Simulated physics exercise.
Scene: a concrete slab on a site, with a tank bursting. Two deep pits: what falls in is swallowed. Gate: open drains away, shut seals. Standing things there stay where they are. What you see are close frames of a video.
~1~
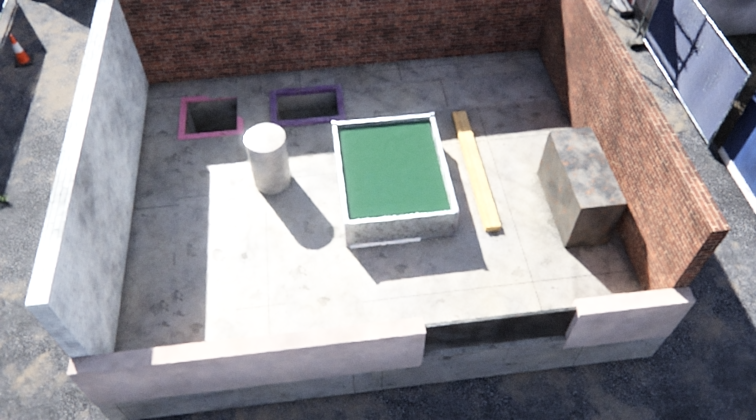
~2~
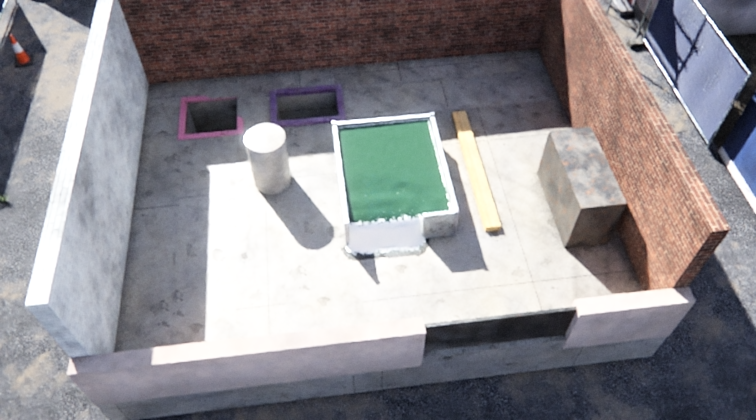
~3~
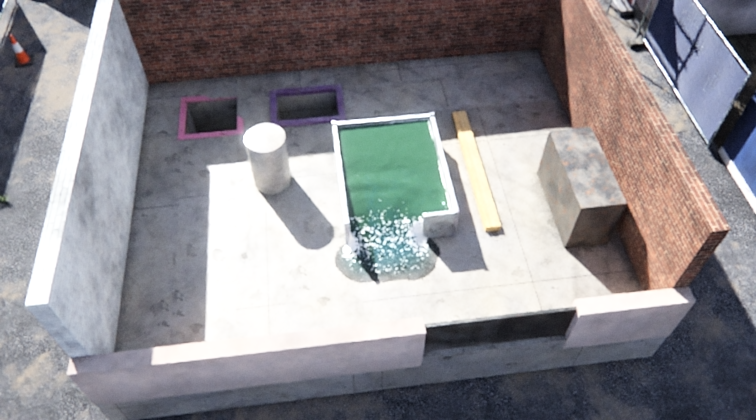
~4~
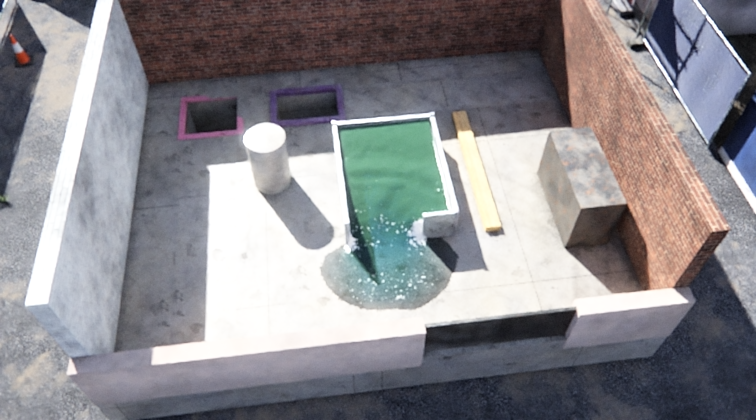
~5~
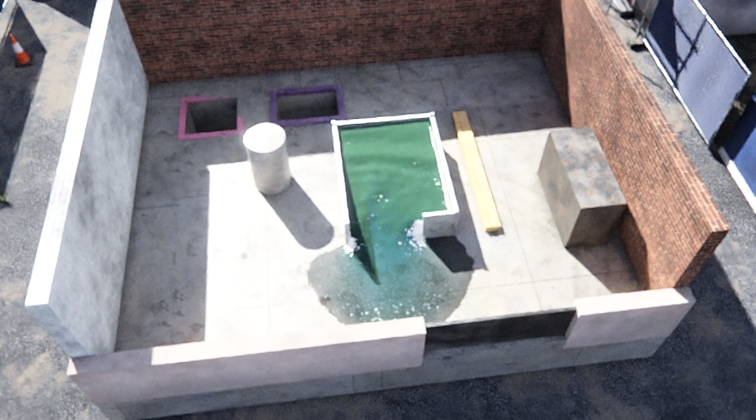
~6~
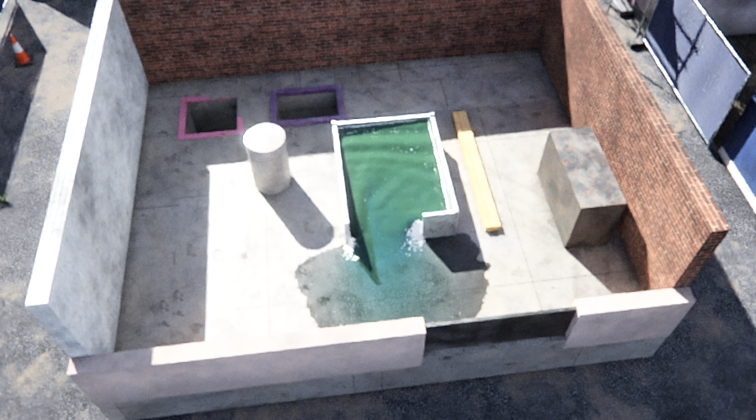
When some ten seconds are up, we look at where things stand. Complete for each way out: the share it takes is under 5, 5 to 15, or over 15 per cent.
Completed: For the gate it is under 5 per cent; for the purple pit it is under 5 per cent; for the pink pit it is 5 to 15 per cent.
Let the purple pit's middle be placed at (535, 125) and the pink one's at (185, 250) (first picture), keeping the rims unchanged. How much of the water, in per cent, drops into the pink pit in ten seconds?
Roughly 25 per cent ends up in the pink pit.
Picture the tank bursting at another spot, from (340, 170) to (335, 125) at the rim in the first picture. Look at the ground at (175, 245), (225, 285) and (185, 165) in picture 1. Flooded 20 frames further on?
Point 1: Inundated; point 2: Inundated; point 3: Inundated.
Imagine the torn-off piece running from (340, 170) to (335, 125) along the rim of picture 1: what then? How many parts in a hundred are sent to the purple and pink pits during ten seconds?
In percent: Purple 8, pink 30.
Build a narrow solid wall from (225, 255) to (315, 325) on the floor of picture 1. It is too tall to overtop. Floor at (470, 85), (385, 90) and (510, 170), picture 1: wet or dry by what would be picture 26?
The first location is not reached, the second is not reached, and the third is not reached.
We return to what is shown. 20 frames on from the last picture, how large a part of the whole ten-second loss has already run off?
About 0 %.
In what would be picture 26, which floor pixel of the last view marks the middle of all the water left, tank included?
Roughly at (364, 265).
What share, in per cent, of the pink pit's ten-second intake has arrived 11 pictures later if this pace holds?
Working it through, I arrive at 0 %.
A moment on, water covers 15 % of the floor; the gate 0 %, the purple pit 0 %, the pink pit 0 %.
Next, water covers 20 % of the floor; the gate 0 %, the purple pit 0 %, the pink pit 0 %.
Then, water covers 35 % of the floor; the gate 0 %, the purple pit 0 %, the pink pit 0 %.
Later, water covers 55 % of the floor; the gate 0 %, the purple pit 0 %, the pink pit 2 %.
In the end, water covers 85 % of the floor; the gate 0 %, the purple pit 0 %, the pink pit 11 %.
